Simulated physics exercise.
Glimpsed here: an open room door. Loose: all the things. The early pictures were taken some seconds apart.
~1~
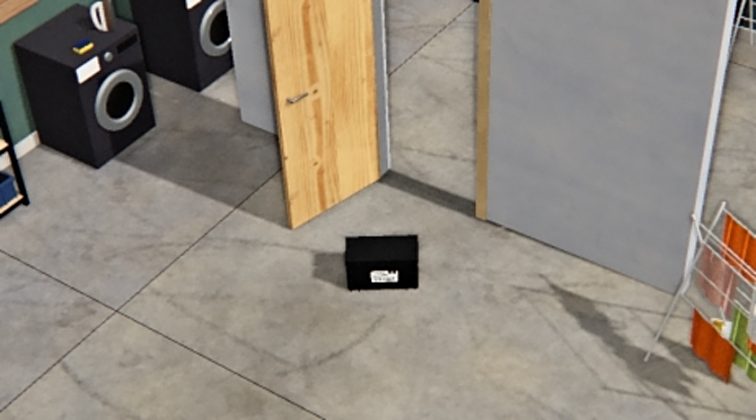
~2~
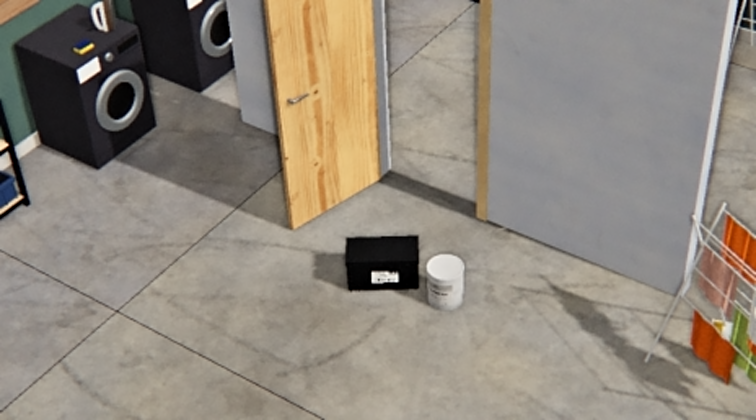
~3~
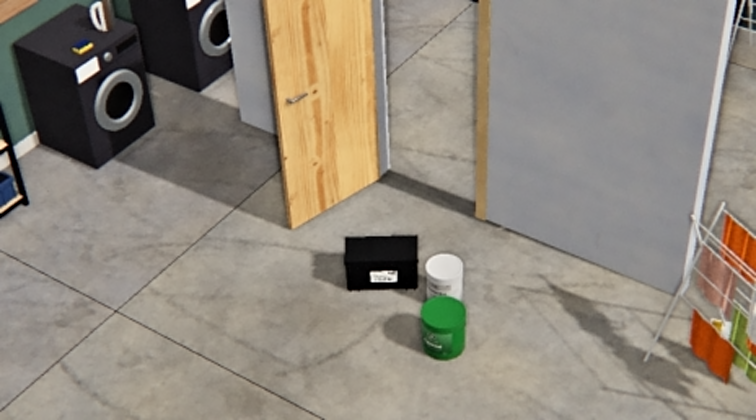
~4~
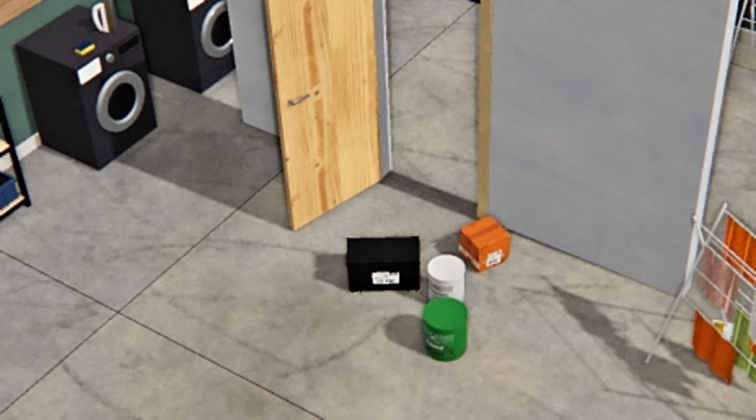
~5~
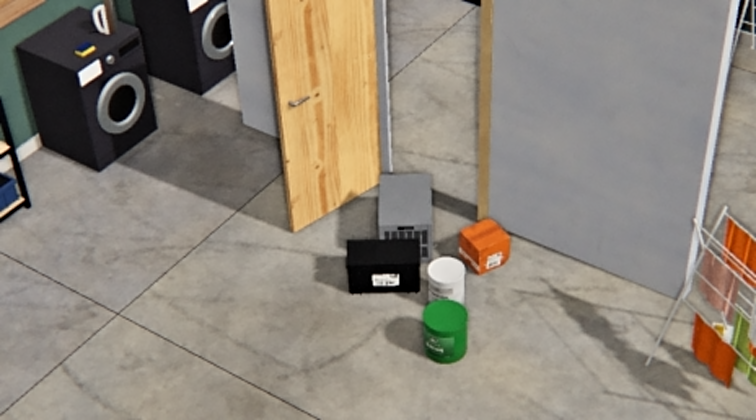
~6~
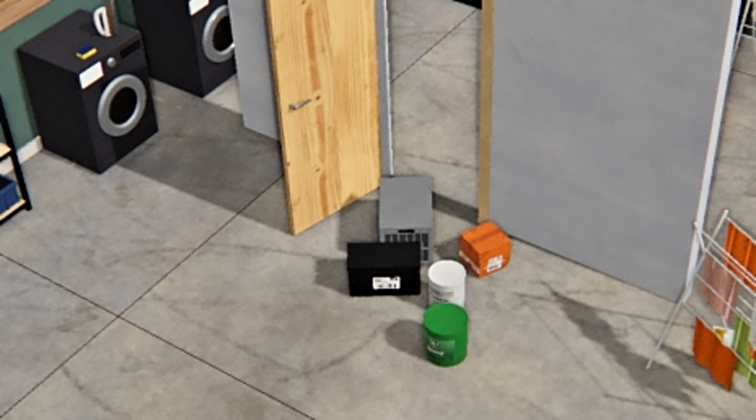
A white pail appears to the right of a black tote on a grey concrete floor, then a green pail in front, an orange parcel behind to the right, and a grey chest behind the tote. Seen from above, the laundry room has dark washers at left, a wide-open wooden door, and a drying rack at right. The door stays still, no one is seen, and the view barely shifts.
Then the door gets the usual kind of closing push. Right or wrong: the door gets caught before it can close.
Right.
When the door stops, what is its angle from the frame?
Roughly 55 degrees open.
Then, 0.60 s past the last view, door at 84°.
Then, 0.90 s past the last view, door at 65°.
Finally, door at 55°; all 5 still in place. Final places as the last picture's camera would see them, grey chest near (409, 222).
